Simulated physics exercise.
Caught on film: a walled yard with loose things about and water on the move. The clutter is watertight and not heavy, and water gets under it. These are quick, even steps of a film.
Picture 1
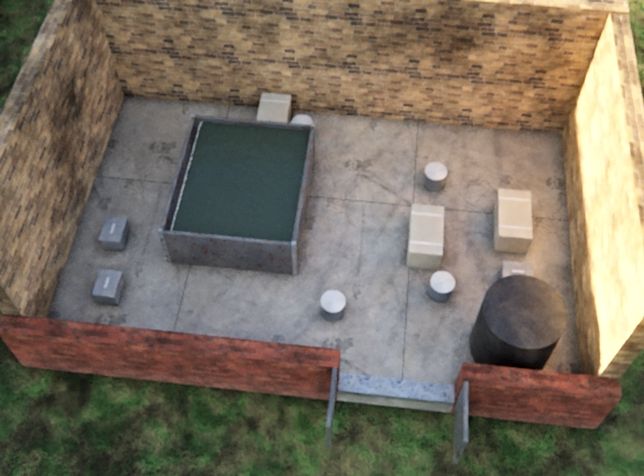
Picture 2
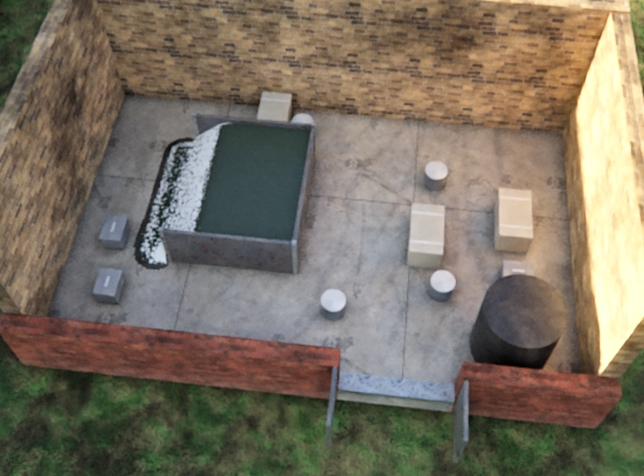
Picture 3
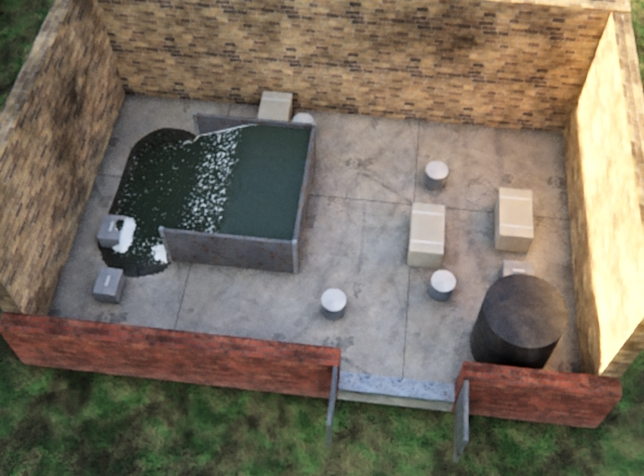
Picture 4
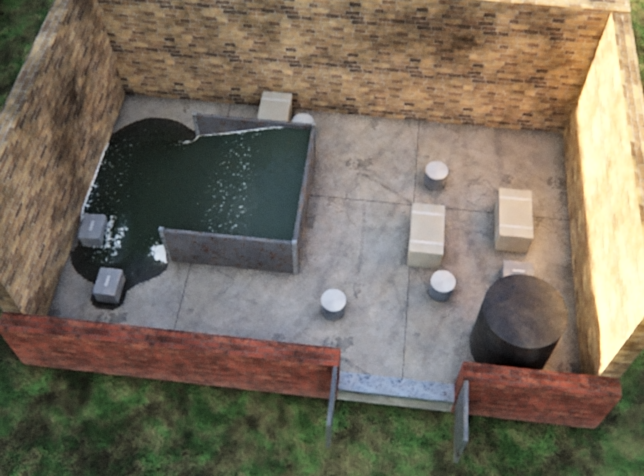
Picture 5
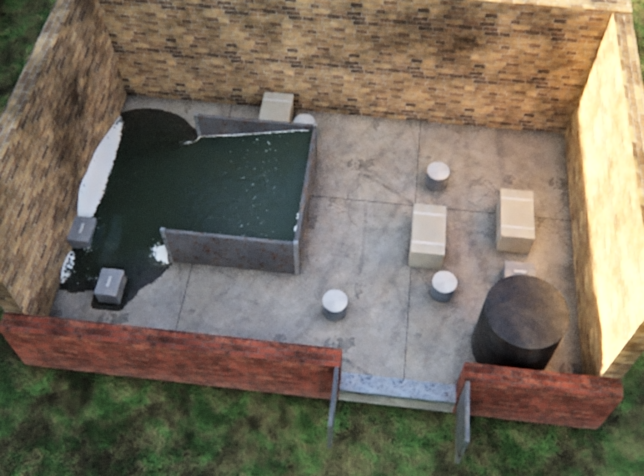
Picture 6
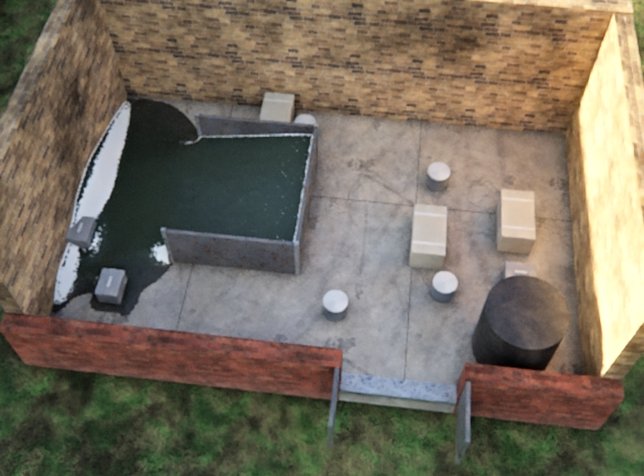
The footage shows a walled yard where dark water bursts from the left side of a raised tank and spreads to the left wall, surrounding two grey totes and shifting the farther one leftward while the other objects stay put.
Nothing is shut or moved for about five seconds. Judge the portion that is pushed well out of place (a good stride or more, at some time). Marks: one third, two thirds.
That comes to two thirds or above.
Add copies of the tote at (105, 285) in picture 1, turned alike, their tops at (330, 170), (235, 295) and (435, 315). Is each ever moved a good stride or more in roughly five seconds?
In that order: Never so far, swept aside, moved that far.
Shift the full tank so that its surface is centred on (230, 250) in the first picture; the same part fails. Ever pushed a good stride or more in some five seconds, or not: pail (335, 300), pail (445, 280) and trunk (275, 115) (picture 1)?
As listed: Not that far, under that, swept aside.
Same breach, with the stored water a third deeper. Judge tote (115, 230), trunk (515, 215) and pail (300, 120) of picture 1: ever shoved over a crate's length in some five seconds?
In that order: That far or more, less than that, shifted that much.
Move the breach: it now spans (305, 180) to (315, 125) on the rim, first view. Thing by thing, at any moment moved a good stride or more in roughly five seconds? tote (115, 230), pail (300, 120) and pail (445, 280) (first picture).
One after the other: Not that far, less than that, swept aside.
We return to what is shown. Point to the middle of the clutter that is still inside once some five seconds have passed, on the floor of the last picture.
Roughly at (510, 247).
A moment on, 1 of 10 are well off their spots; 1 afloat.
Next, 2 of 10 are well off their spots; 1 afloat.
Later, 5 of 10 are well off their spots; 2 afloat.
In the end, 8 of 10 are well off their spots, and 8 have been at some point; 6 afloat.
